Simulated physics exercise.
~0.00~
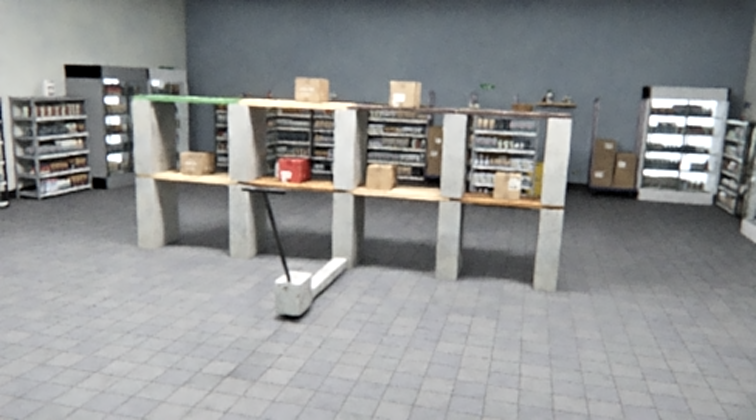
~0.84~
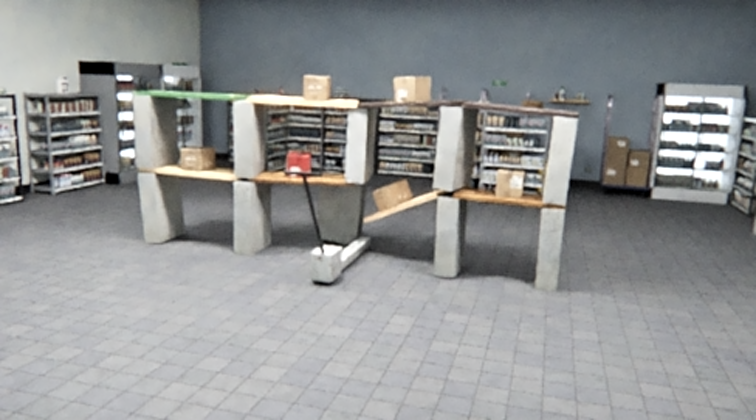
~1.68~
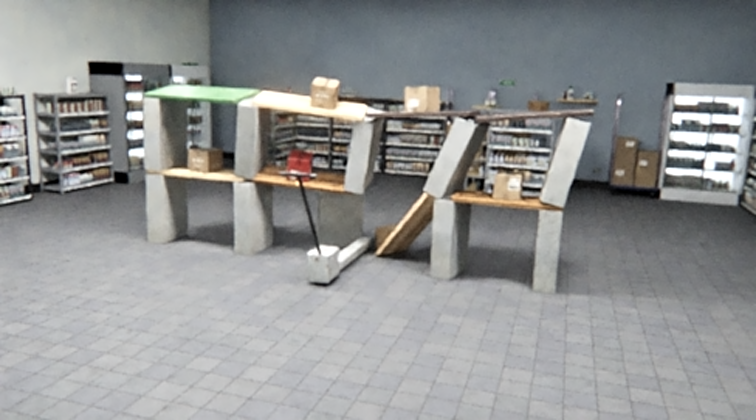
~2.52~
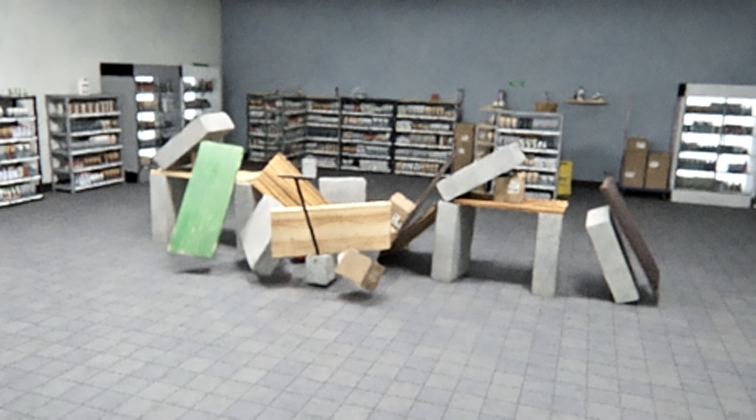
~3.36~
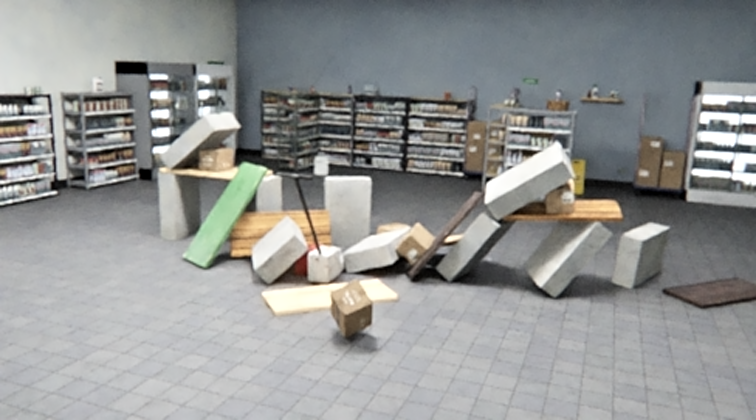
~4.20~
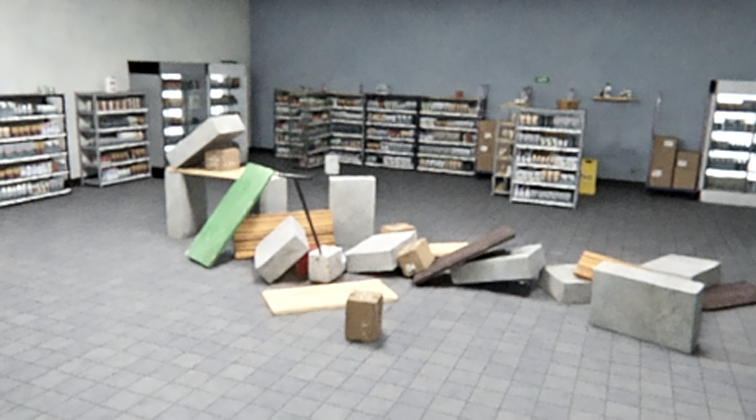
In the video, a narrow jack pushes into the base of a two-tier shelf of boards and pale blocks holding cartons, and a lower board drops before the uprights lean and topple. Most of it ends as rubble, with the green board slanting against the still-standing left end.
